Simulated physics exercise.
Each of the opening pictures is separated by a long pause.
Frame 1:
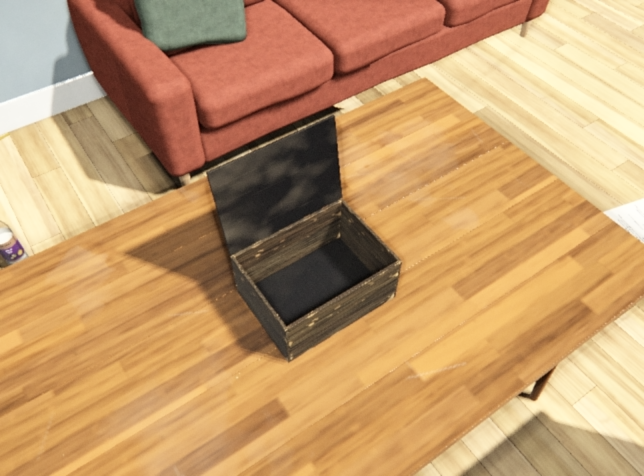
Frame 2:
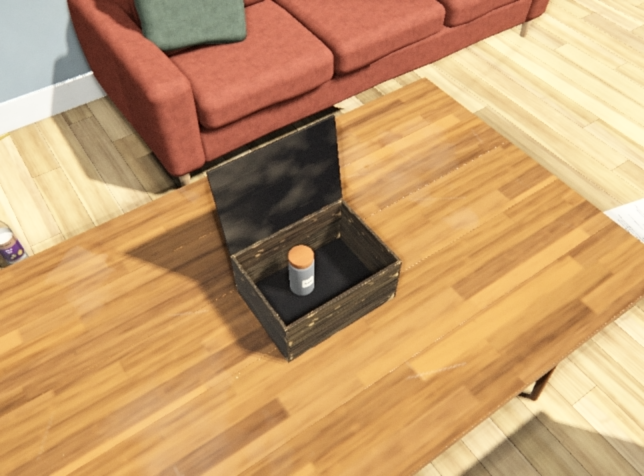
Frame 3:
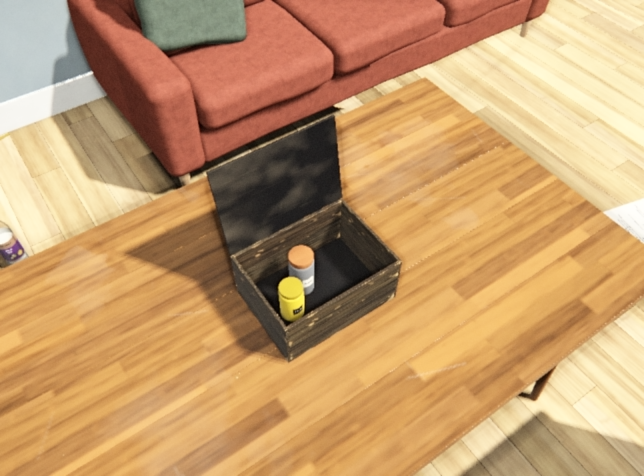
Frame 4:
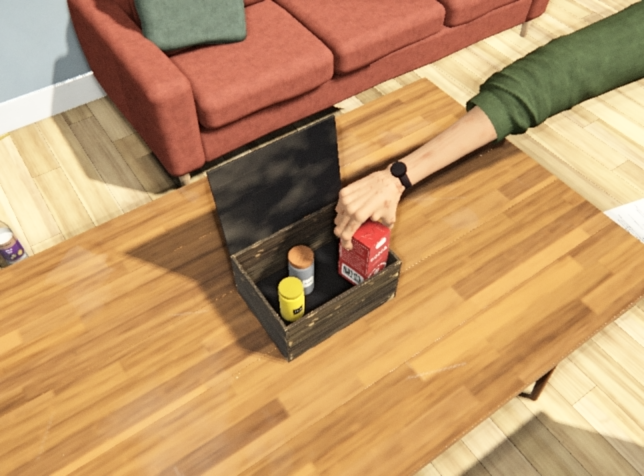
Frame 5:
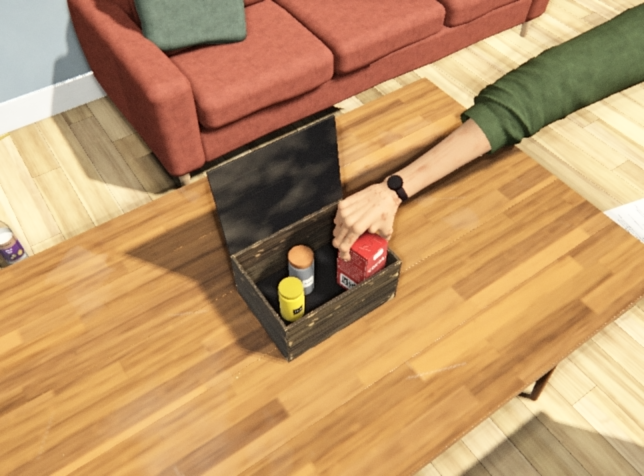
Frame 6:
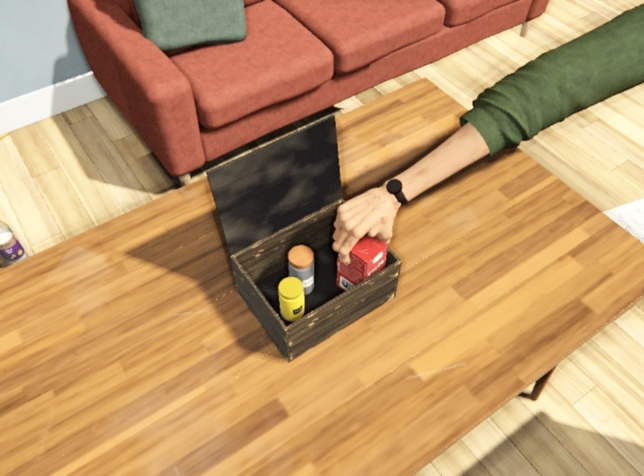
At first, an open dark wooden box sits empty on a wooden table near a red sofa. A gray container with an orange lid appears inside, then a yellow shaker in front of it. A hand in a green sleeve then lowers a red carton slightly into the box's right side and keeps hold.
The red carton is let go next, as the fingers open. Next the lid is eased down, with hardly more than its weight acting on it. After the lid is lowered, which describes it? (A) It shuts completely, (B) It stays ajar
Option B: It stays ajar.
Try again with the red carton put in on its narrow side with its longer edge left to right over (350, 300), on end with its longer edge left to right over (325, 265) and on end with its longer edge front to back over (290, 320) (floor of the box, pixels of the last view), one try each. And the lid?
Try one: Closed. Try two: Not closed. Try three: Not closed.
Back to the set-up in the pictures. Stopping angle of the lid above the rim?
Angle: About 18°.
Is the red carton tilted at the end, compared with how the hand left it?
Observation: The red carton keeps the set orientation.
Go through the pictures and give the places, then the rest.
The last thing is not in view yet, in the first picture.
The last thing is not in view yet, in the second picture.
The last thing is not in view yet; yellow shaker (292, 299), in the third picture.
Still above its spot; red carton (364, 253); yellow shaker (292, 299), in the fourth picture.
Still above its spot; red carton (361, 263); yellow shaker (292, 299), in the fifth picture.
In place under the hand; red carton (361, 266); yellow shaker (292, 299), in the sixth picture.
Then, 1.10 s on from there, lid starting down.
Then, 1.70 s on from there, lid 47° above the rim.
Then, 2.00 s on from there, lid 19° above the rim.
Then, 4.10 s on from there, lid 18° above the rim.
In the end, lid 18° above the rim; all 3 unmoved. At the end, from the last picture's camera, red carton near (361, 267).
